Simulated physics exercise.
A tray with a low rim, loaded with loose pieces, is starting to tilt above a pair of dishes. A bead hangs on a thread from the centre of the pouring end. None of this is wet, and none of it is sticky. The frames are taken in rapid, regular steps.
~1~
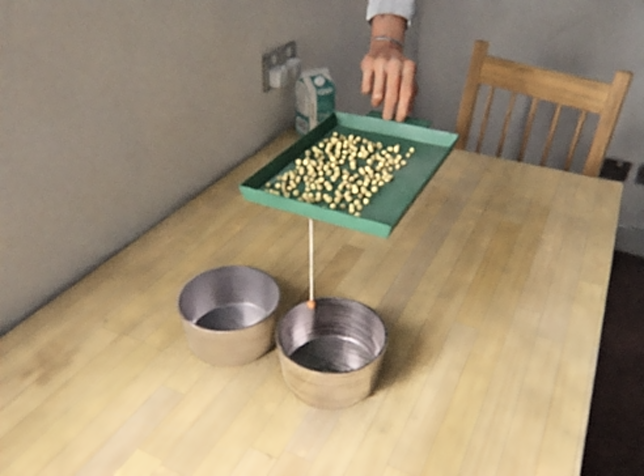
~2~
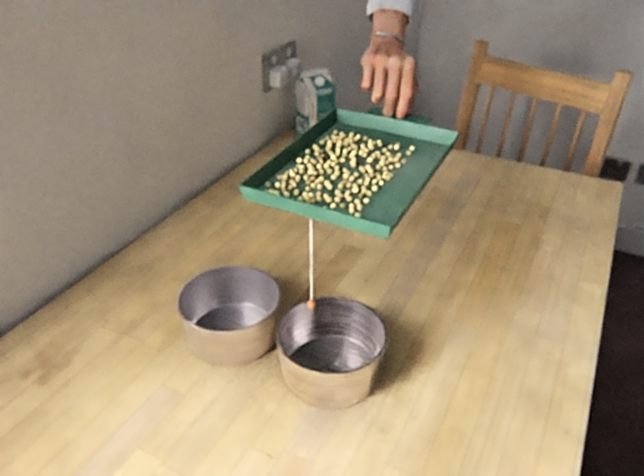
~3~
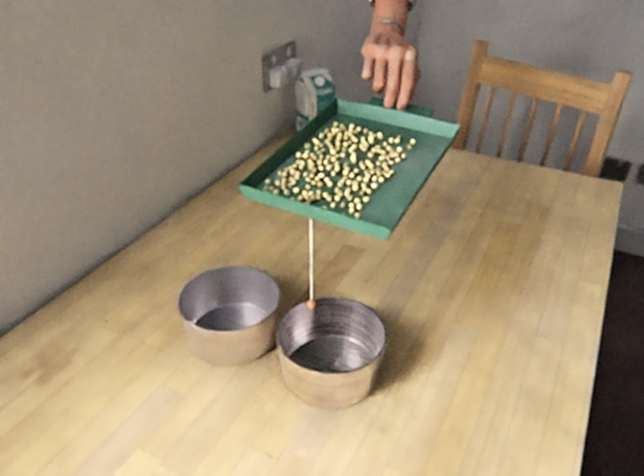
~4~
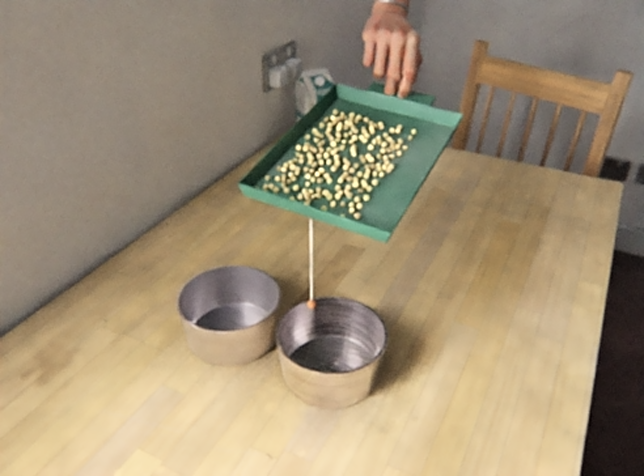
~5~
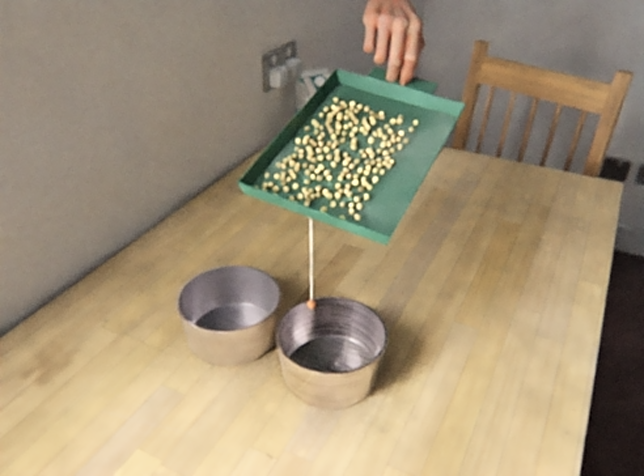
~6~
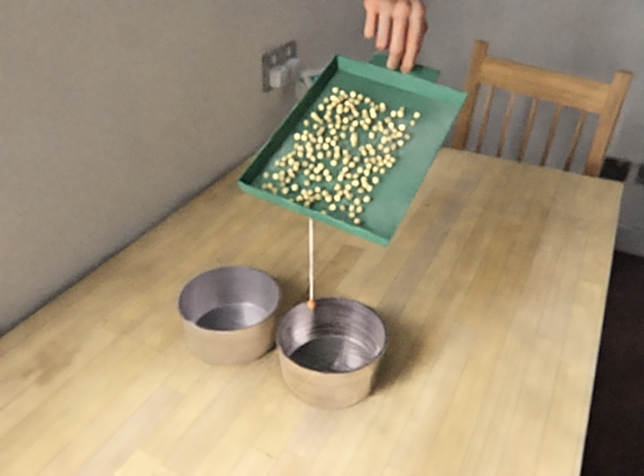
At a wooden table, a hand raised the back of a green tray of soya beans above two metal dishes, tilting it gradually towards its front right corner as the beans began shifting.
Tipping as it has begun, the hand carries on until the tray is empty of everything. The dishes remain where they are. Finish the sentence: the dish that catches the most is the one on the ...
... right.
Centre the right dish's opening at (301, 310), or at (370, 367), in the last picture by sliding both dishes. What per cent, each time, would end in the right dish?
Trial 1 about 0 %, trial 2 about 90 %.
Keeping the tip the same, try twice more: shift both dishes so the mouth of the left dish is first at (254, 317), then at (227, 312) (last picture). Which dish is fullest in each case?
With the dishes at the first place it's the right-side dish, and at the second it's the right-side dish.
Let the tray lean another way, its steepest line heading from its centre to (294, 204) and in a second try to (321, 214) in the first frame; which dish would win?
The leftmost dish, then the rightmost dish.
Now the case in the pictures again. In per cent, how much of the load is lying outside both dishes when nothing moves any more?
Near 20 in a hundred.
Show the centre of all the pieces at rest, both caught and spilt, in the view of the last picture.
The centre comes to rest close to (341, 377).
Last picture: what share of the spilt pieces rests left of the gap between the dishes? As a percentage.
Roughly 10 percent.
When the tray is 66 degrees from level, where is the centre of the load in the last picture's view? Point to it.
Roughly at (360, 232).
Just after the last frame, tray tipped steeply; the larger part on the tray; just a few in the right dish; about a tenth outside both; about a tenth in the air.
A moment on, tray tipped past a quarter turn; about a tenth on the tray; roughly a third in the right dish; about a tenth outside both; roughly a third in the air.
Further on, tray tipped past a quarter turn; the larger part in the right dish; roughly a quarter outside both.
When it is over, tray tipped past a quarter turn; the larger part in the right dish; not one in the left dish; roughly a quarter outside both.
